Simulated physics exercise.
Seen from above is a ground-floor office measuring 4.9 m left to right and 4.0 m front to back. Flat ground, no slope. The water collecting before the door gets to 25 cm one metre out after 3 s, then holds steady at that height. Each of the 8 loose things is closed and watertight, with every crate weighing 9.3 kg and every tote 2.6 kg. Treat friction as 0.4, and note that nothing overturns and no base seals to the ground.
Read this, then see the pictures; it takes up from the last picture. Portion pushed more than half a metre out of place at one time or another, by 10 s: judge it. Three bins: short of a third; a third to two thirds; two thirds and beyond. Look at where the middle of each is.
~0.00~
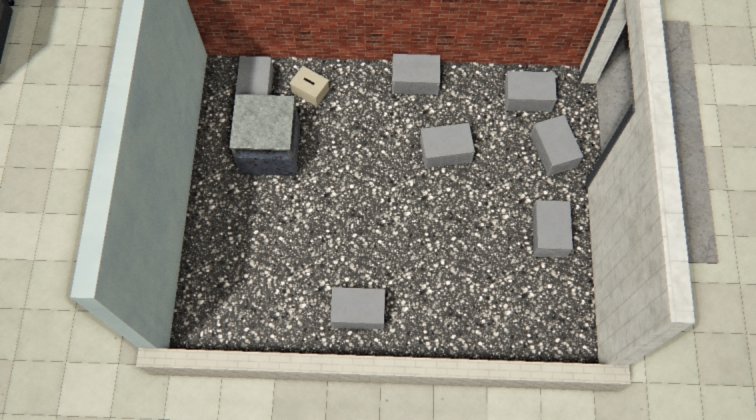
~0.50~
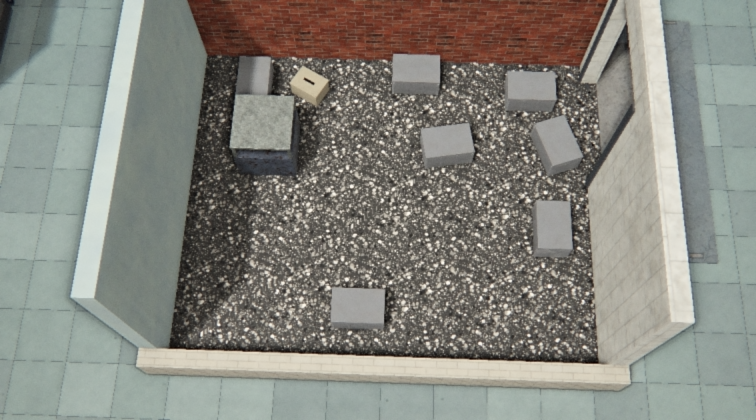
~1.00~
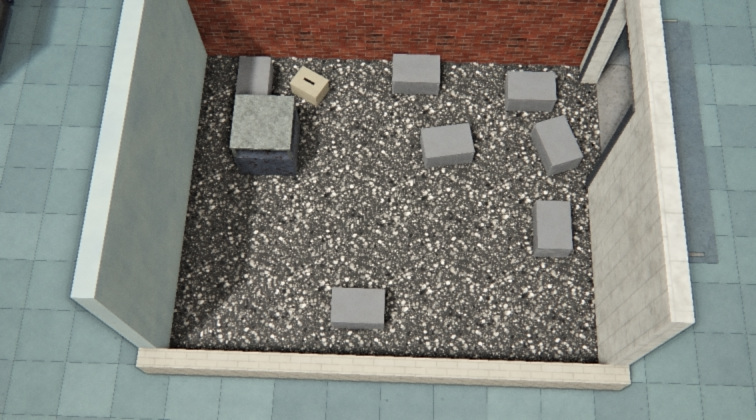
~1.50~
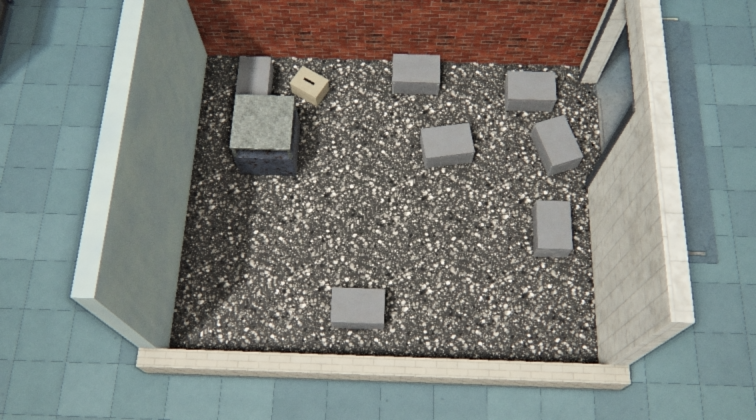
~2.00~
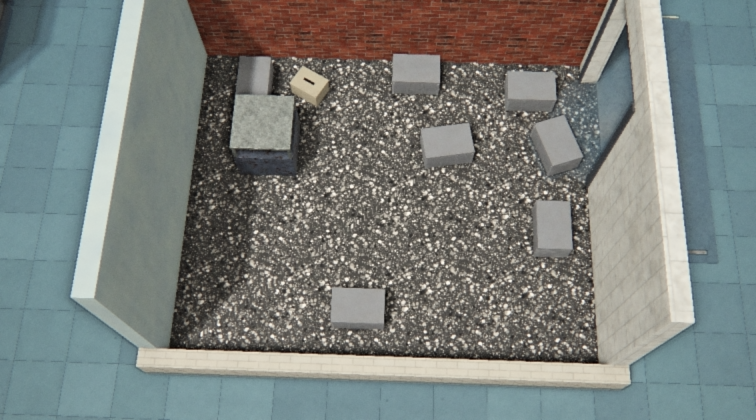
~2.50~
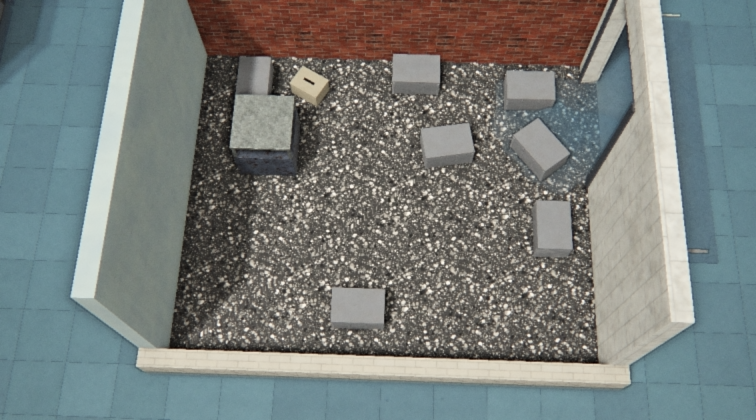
Upper band.
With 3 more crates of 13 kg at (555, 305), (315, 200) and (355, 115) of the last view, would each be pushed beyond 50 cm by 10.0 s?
First stays within it, second exceeds it, third exceeds it.
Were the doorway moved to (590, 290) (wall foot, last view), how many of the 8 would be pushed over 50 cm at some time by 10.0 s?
The answer then is 4.
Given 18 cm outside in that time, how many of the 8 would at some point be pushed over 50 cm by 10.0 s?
I count 6 of them in that case.
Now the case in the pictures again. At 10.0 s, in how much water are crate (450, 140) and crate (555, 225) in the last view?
First about 17 cm, second about 2 cm.
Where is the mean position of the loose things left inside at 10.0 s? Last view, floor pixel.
(334, 230).
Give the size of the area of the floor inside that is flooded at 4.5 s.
Close to 10.0 m2, I'd say.
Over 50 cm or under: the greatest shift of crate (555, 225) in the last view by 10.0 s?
Answer: Below the mark.
After 3.5 s 2 of 8 are over 50 cm from their spots; 0 afloat.
After 4.5 s 4 of 8 are over 50 cm from their spots; 2 afloat.
After 7.0 s 6 of 8 are over 50 cm from their spots; 5 afloat.
After 10.0 s 7 of 8 are over 50 cm from their spots, and 7 have been at some point; 7 afloat.
